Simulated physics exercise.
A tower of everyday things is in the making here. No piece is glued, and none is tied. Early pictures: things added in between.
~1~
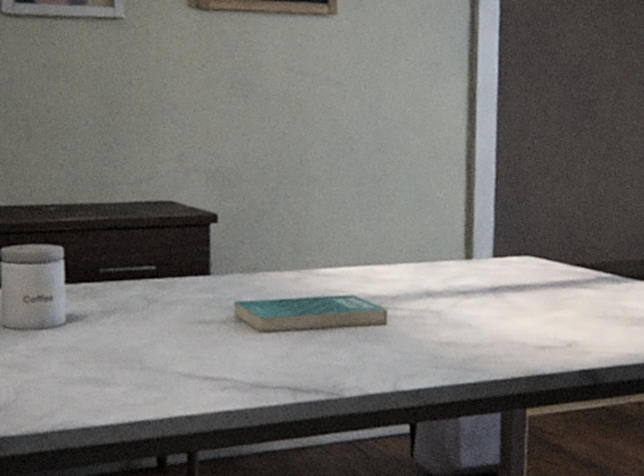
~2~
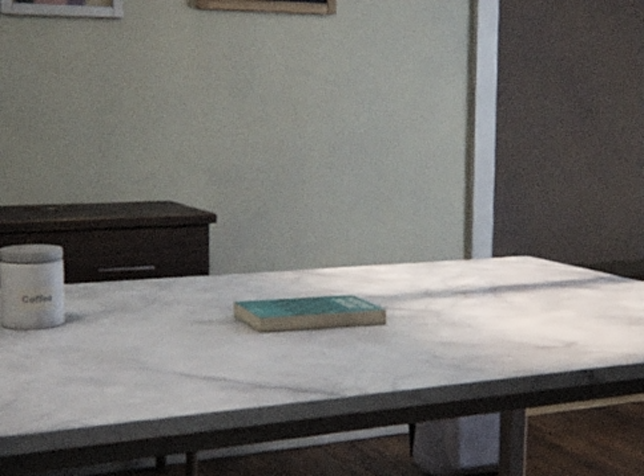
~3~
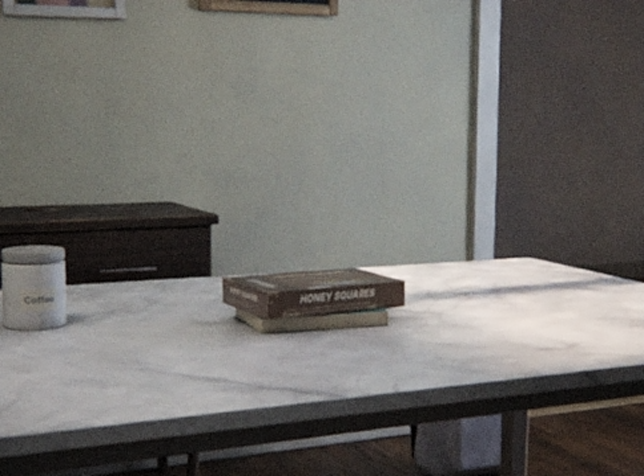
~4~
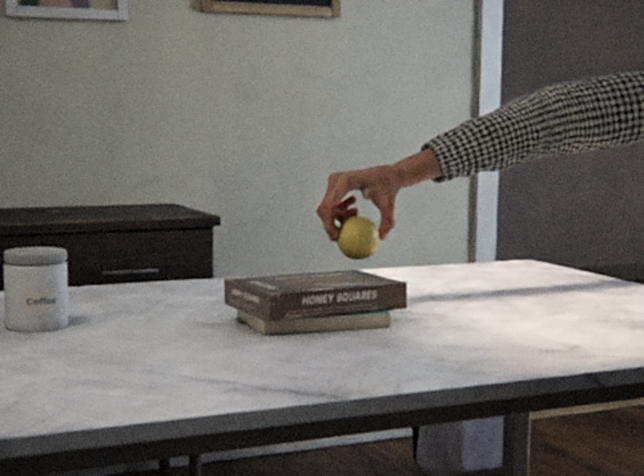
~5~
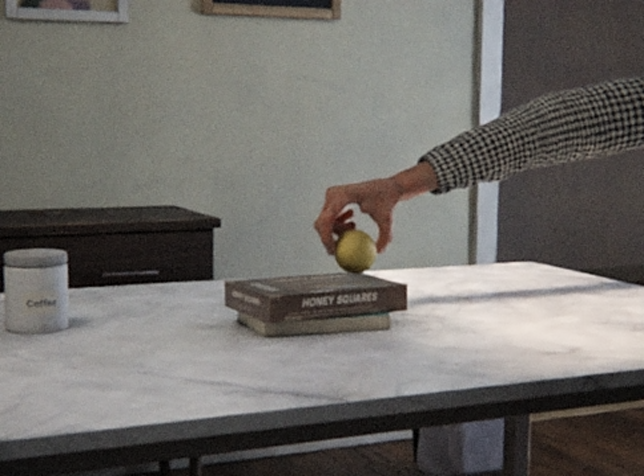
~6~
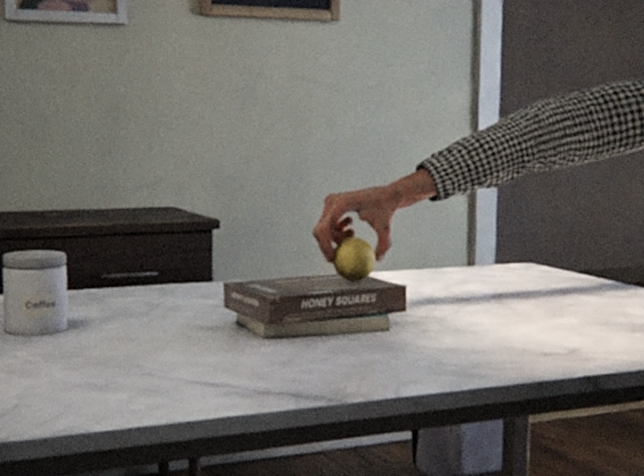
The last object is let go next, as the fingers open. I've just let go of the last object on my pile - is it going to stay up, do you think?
Yes - it is going to stay in one piece.
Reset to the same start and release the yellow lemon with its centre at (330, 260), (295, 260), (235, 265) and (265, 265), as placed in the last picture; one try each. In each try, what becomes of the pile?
Outcomes in order: No collapse, no collapse, a collapse, no collapse.
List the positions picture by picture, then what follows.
In the first frame, the last thing is not in view yet; white jar (33, 286).
In the second frame, the last thing is not in view yet.
In the third frame, the last thing is not in view yet; white jar (34, 287).
The fourth frame shows still above its spot; yellow lemon (358, 238); brown packet (315, 293).
The fifth frame shows still above its spot; yellow lemon (355, 251); white jar (36, 291).
The sixth frame shows in place under the hand; yellow lemon (354, 259); brown packet (314, 297).
Then, 0.20 s after the last picture, nothing has stirred.
Then, 0.50 s after the last picture, yellow lemon resting near (354, 259).
At rest, all 5 in place. Seen from the same camera at the end, yellow lemon near (354, 259). The pile keeps its balance.
